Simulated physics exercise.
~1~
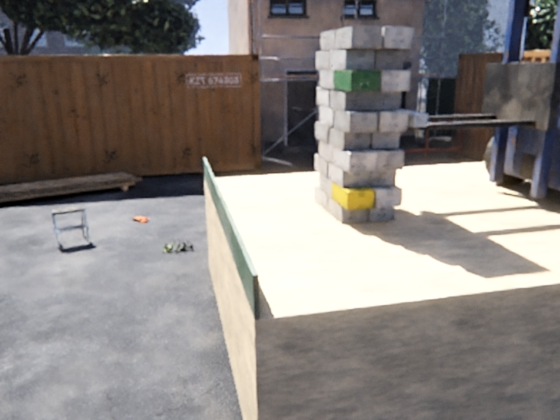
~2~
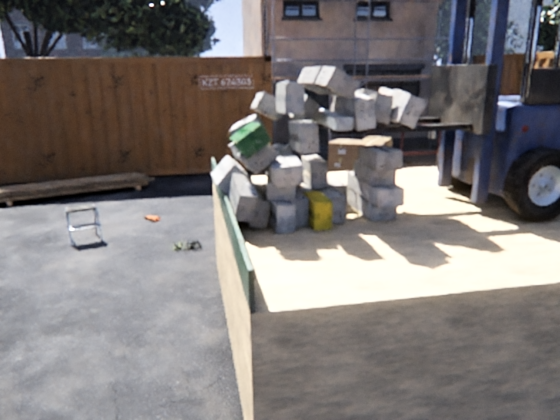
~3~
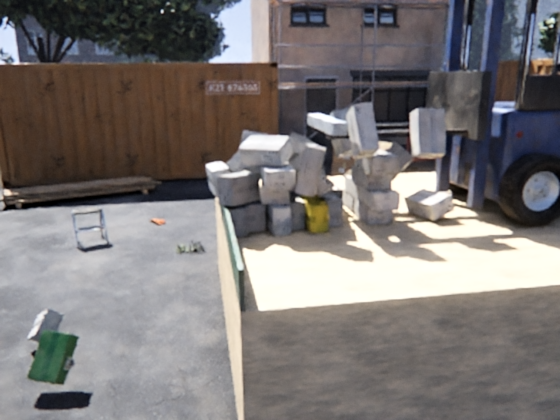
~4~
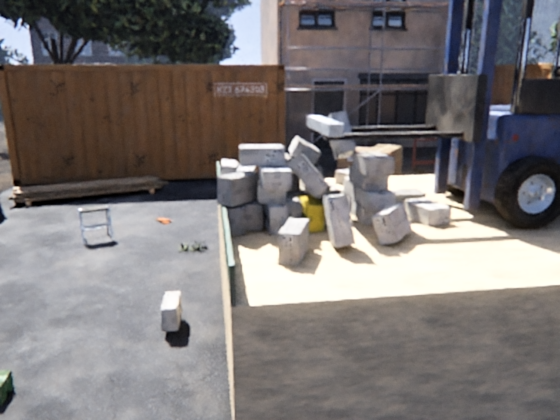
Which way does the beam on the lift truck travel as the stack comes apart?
The beam travels to the left, moving in from the right side of the view as the lift truck drives it into the stack.
